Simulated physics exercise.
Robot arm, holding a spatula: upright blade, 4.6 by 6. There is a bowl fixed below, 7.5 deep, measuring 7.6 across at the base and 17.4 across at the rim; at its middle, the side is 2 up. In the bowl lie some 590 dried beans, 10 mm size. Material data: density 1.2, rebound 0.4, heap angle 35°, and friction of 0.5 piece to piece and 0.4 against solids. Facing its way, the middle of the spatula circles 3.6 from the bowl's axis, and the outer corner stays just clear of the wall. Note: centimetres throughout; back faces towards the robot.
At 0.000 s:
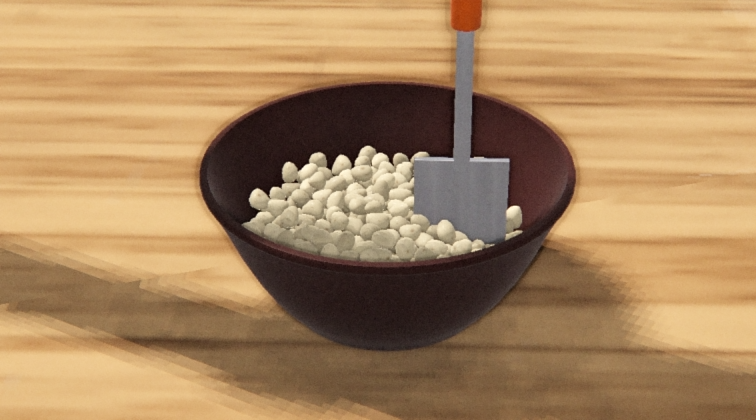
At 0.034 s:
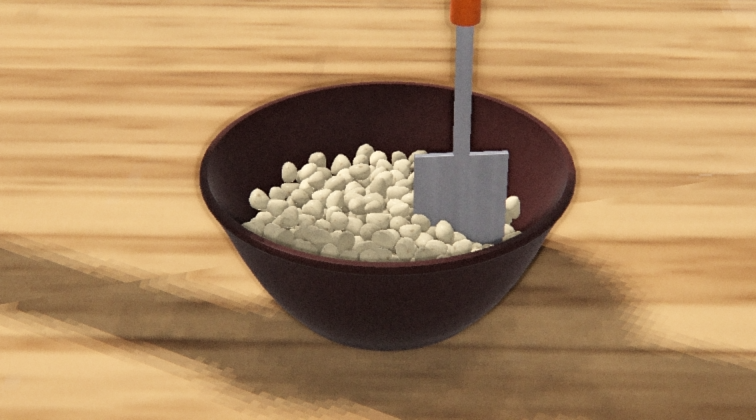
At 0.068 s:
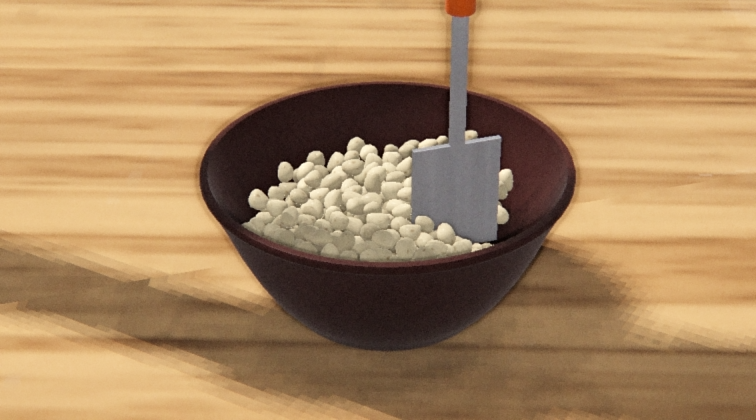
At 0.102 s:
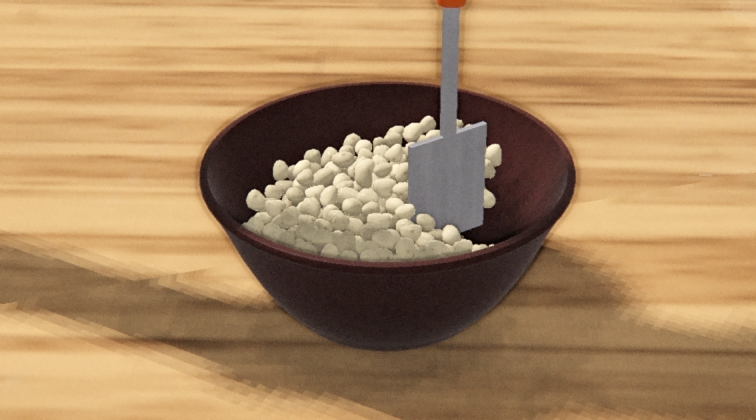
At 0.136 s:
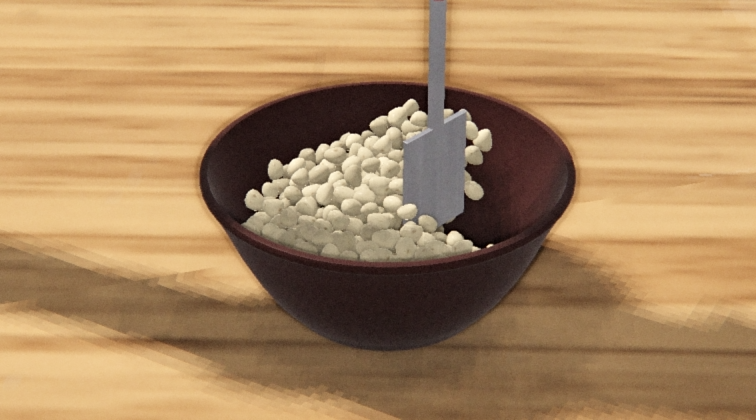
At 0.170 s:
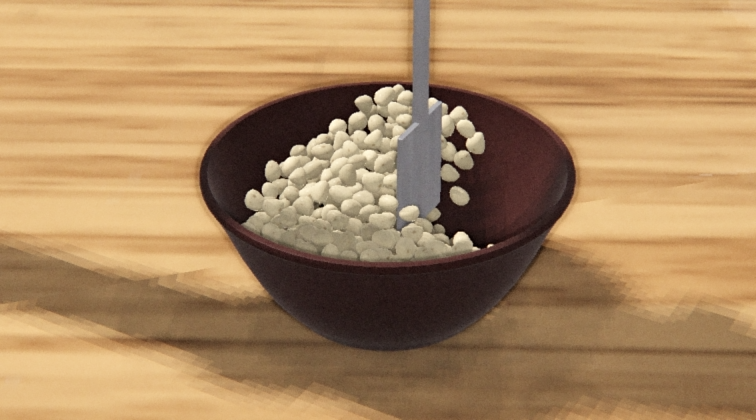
On a pale, streaky wooden surface crossed by shadows, seen from above at an angle by a still camera, sits a dark reddish-brown bowl. Cream-coloured beans lie inside it, with a grey, flat-bladed spatula upright at the right, its orange handle reaching out of view. The blade sweeps away and leftward, turning nearly edge-on as it pushes the beans into a higher heap towards the back.
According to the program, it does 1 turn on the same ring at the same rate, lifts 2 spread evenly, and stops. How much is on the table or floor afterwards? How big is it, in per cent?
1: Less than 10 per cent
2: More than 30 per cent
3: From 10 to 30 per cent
Less than 10 per cent.
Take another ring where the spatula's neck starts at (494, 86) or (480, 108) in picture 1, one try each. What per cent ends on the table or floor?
Close to 0 and 0 in a hundred.
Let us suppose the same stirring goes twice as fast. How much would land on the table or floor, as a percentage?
It would come to around 20 percent.
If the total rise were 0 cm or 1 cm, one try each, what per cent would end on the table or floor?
Roughly 10 and 5 per cent.
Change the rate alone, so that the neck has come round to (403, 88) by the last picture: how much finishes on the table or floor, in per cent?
About 5 %.
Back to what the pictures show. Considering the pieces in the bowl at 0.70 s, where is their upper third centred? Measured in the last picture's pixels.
I'd say about (462, 231).
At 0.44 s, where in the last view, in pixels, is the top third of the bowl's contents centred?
(294, 217), roughly.
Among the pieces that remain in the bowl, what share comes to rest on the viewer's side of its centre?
I'd put it near 45 per cent.
After 0.44 s, 179° round, highest piece 10 above the table; 582 in the bowl, 3 on the table or floor, 7 in flight or on the tool.
After 0.70 s, 294° round, highest piece 9 above the table; 568 in the bowl, 19 on the table or floor, 5 in flight or on the tool.
After 1.03 s, 0° round, highest piece 7 above the table; 564 in the bowl, 28 on the table or floor.
After 1.73 s, 0° round, highest piece 7 above the table; 564 in the bowl, 28 on the table or floor.
In the end, 564 in the bowl, 28 on the table or floor. That is 5 % on the table or floor.
